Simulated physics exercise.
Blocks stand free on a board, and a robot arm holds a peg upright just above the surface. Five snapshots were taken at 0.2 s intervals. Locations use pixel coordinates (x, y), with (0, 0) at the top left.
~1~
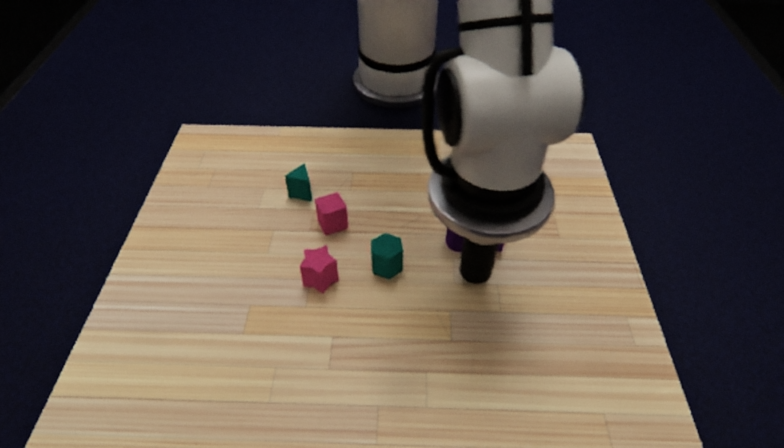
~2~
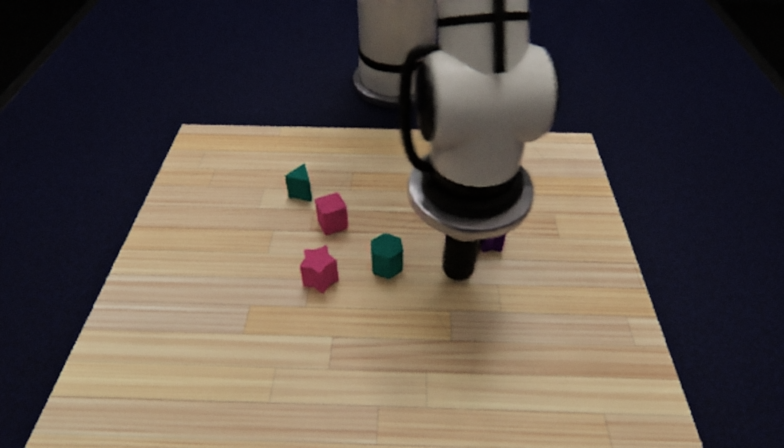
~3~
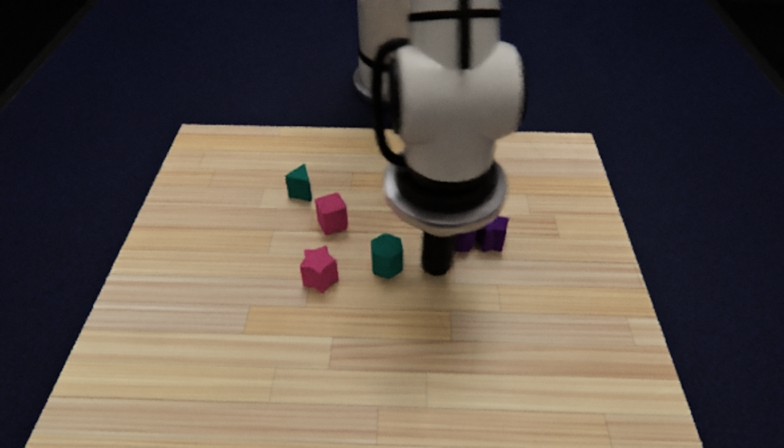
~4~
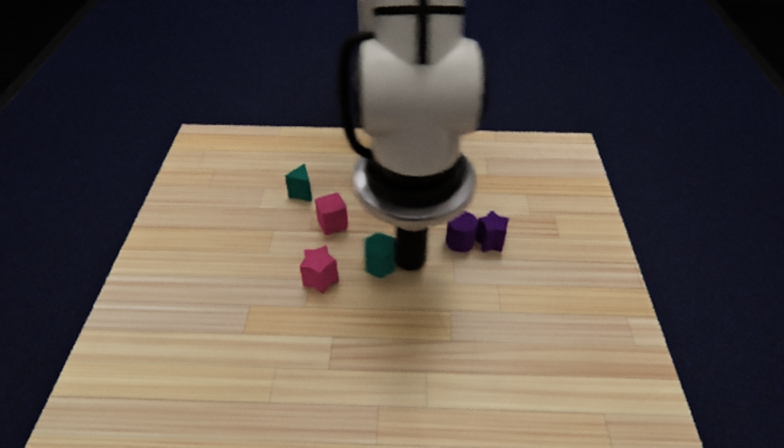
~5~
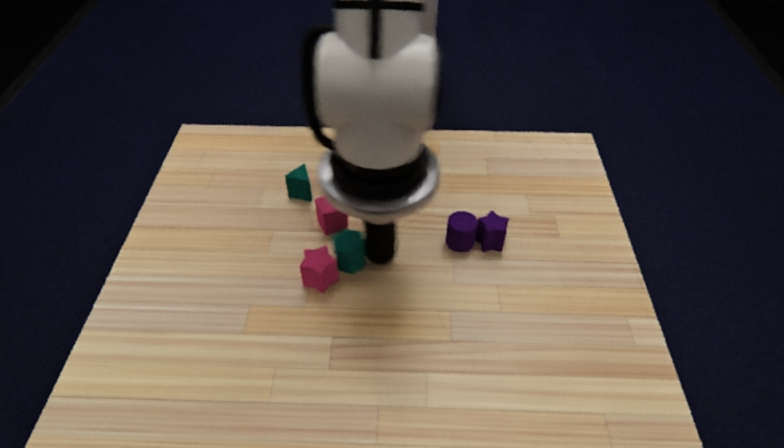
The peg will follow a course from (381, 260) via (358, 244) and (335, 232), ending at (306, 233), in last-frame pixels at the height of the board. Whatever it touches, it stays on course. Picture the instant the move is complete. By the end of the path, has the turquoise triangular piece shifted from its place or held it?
It barely shifts, if at all.
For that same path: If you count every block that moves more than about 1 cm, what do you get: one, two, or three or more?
I'd put the number at two.
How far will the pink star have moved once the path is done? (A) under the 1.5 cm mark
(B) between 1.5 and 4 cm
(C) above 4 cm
(A)
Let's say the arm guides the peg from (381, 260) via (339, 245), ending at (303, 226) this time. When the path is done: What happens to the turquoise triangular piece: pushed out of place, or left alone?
It is still on its spot.
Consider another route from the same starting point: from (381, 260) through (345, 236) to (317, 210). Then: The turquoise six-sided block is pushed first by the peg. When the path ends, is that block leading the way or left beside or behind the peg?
It will get left beside or behind the peg.
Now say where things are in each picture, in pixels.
Lower end of the peg at (475, 272), tops of blocks, turquoise triangular piece at (299, 173), pink star at (317, 258), pink square at (331, 202), turquoise six-sided block at (387, 245), in the first picture.
Peg at (458, 269), blocks as before, in the second picture.
Peg at (437, 264), blocks as before, in the third picture.
Peg at (411, 259), turquoise six-sided block at (379, 244), in the fourth picture.
Peg at (381, 253), turquoise triangular piece at (299, 173), pink star at (317, 258), pink square partly hidden, turquoise six-sided block at (349, 240), in the fifth picture.
The first path, step by step. One third of the way, peg at (357, 237); pink star at (314, 259), turned 20° anticlockwise; turquoise six-sided block at (330, 236), turned 25° anticlockwise.
Two thirds of the way, peg at (334, 225); pink star at (313, 260), turned 20° anticlockwise; pink square at (319, 194); turquoise six-sided block at (326, 235), turned 40° anticlockwise.
At the end, peg at (305, 226); turquoise triangular piece not moved; pink star at (313, 260), turned 20° anticlockwise; pink square at (313, 190), turned 10° clockwise; turquoise six-sided block at (326, 235), turned 40° anticlockwise.
